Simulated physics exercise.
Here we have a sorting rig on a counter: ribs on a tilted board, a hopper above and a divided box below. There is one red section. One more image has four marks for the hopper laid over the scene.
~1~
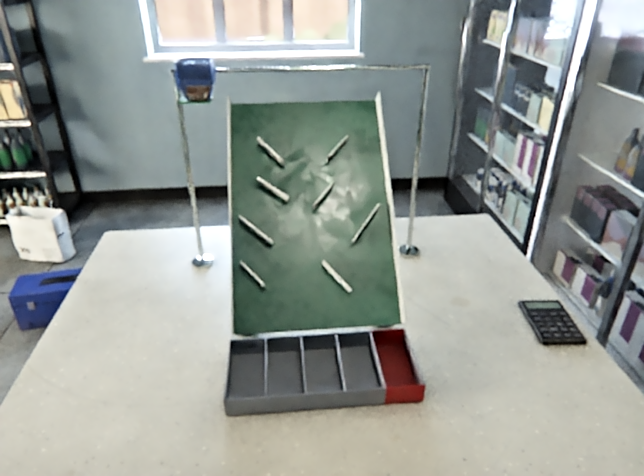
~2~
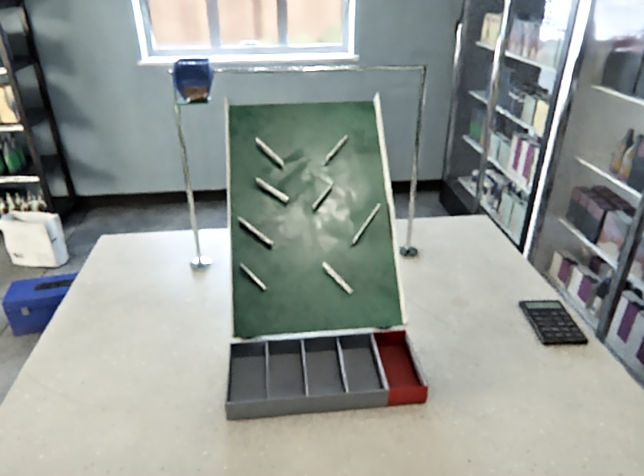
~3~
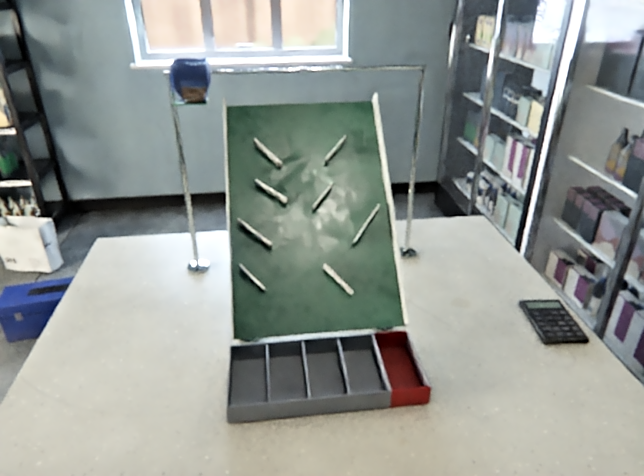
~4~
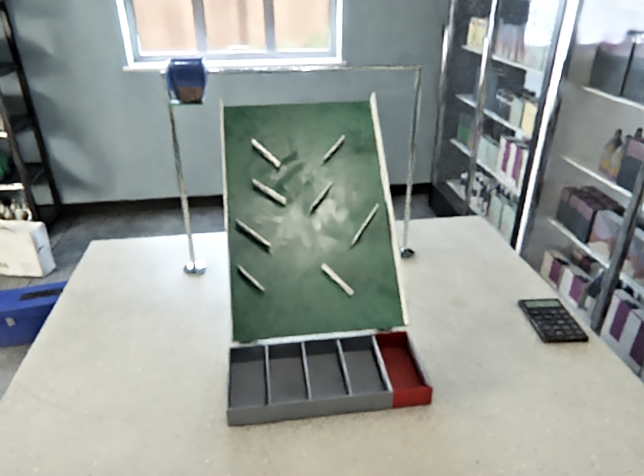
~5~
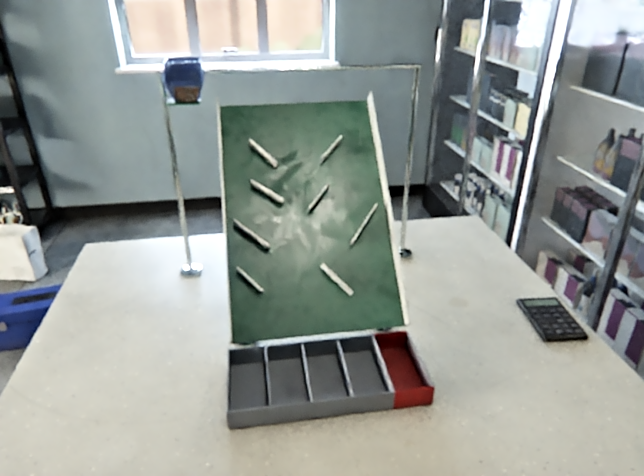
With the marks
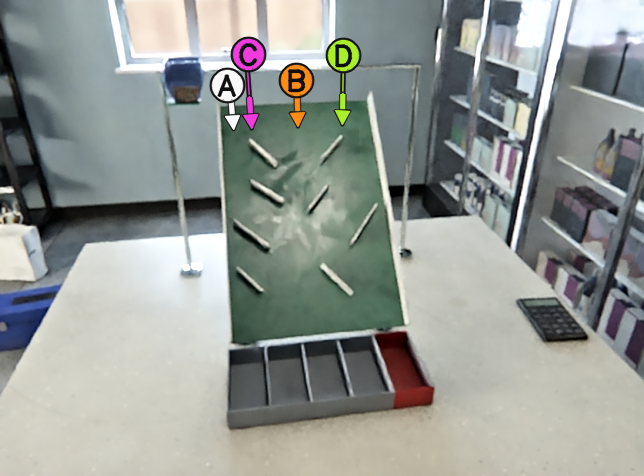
A green tilted board with small ribs stood on a counter above a divided box with one red section at the right, and nothing on it moved while the view shifted slightly.
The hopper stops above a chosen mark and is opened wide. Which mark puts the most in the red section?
Take D.
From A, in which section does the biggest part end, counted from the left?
It is the third one.
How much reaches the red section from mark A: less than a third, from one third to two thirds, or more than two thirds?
Mark A gives less than a third.
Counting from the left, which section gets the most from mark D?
The fifth.
On the marked copy, mark A meets the board at (233, 124); mark B meets the board at (297, 121); mark C meets the board at (251, 123); mark D meets the board at (342, 119).
For mark A, a stray few in the red section, most in other sections, a small part outside the box.
For mark B, none in the red section, about two thirds in other sections, about a third outside the box.
For mark C, a stray few in the red section, most in other sections, about a quarter outside the box.
For mark D, about half in the red section, about a quarter in other sections, about a quarter outside the box.
